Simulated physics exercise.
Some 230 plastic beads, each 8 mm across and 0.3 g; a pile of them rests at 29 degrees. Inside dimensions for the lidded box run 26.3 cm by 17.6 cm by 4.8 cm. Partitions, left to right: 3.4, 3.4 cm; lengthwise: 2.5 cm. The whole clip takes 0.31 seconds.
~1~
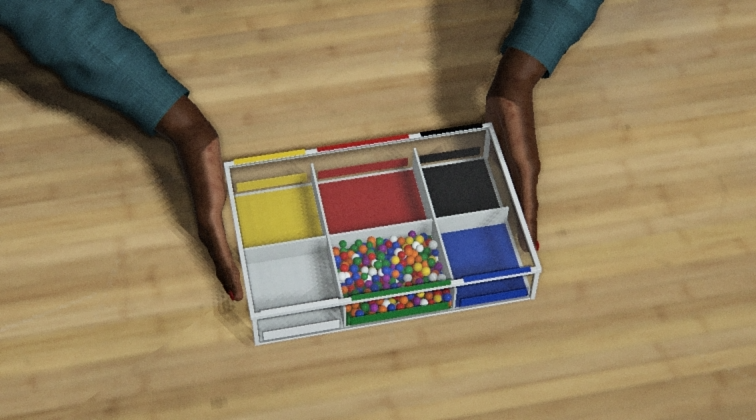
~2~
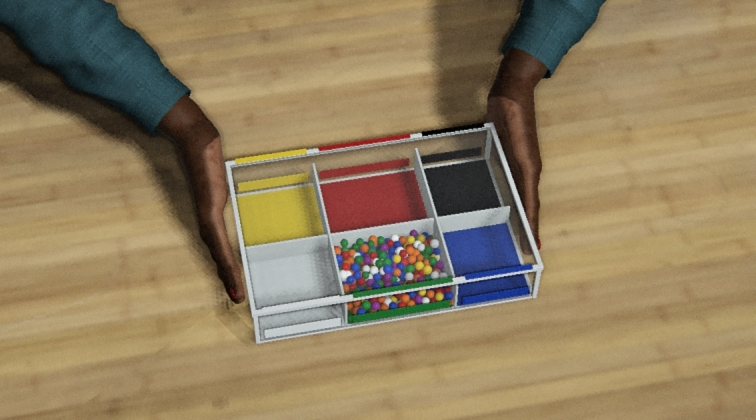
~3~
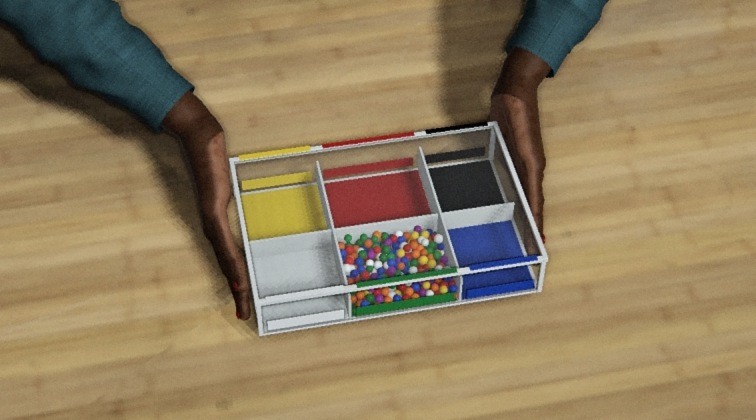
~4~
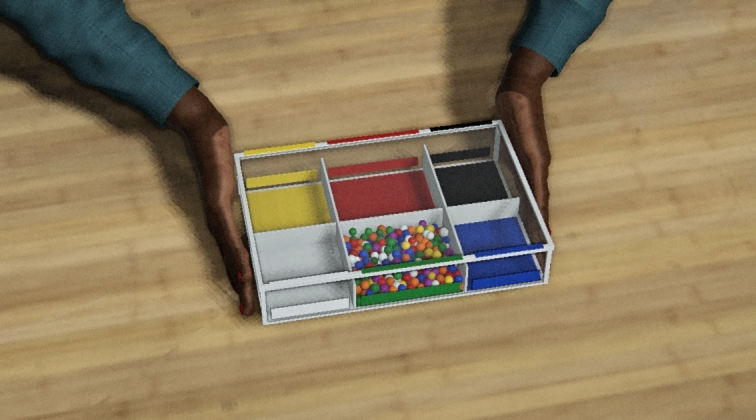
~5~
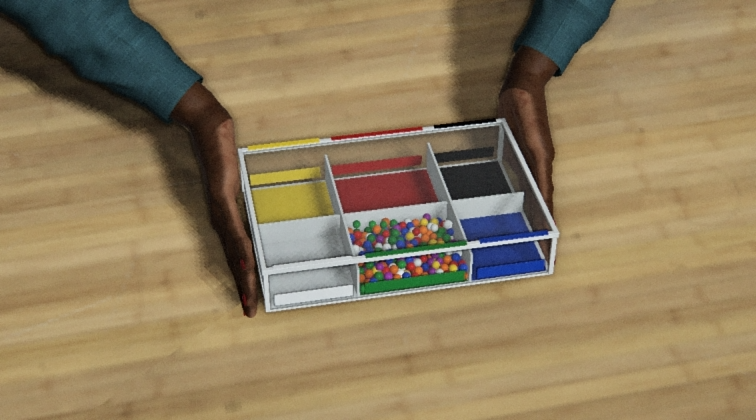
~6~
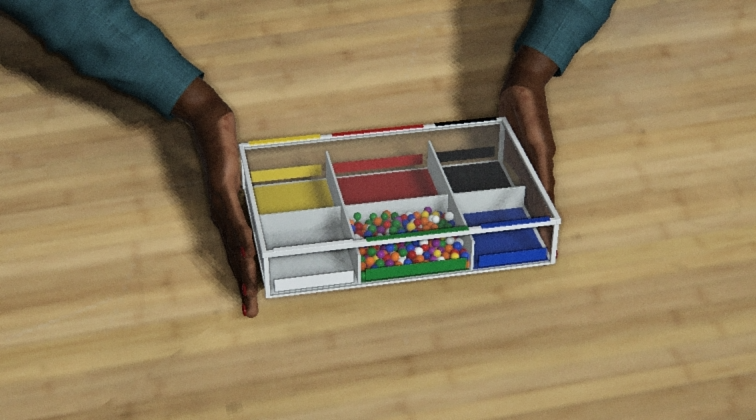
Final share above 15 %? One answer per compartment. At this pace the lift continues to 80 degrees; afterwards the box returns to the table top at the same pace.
Red: Above, blue: Below or equal, green: Above, yellow: Below or equal, white: Below or equal, black: Below or equal.
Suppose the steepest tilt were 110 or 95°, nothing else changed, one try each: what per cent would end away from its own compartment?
Some 100 and 85 per cent.
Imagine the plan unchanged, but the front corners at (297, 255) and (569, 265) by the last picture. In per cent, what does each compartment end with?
So it works out as red at 0 percent, blue at 15 percent, green at 75 percent, yellow at 0 percent, white at 0 percent and black at 10 percent.
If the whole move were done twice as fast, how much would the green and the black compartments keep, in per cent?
The green compartment would end with 30 per cent and the black compartment with 10 per cent.
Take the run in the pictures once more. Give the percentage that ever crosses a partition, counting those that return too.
About 50 %.
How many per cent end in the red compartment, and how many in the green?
Red 45 %, green 50 %.
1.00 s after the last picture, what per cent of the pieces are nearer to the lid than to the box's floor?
Around 30 in a hundred, give or take.
Then, 1.00 s after the last picture, tilt 79 degrees; red 20 %, green 80 %.
Then, 1.67 s after the last picture, tilt 34 degrees; red 45 %, green 50 %, black 5 %.
Then, 2.37 s after the last picture, tilt 0 degrees; red 45 %, green 50 %, black 5 %.
In the end, red 45 %, blue 0 %, green 50 %, yellow 0 %, white 0 %, black 5 %.
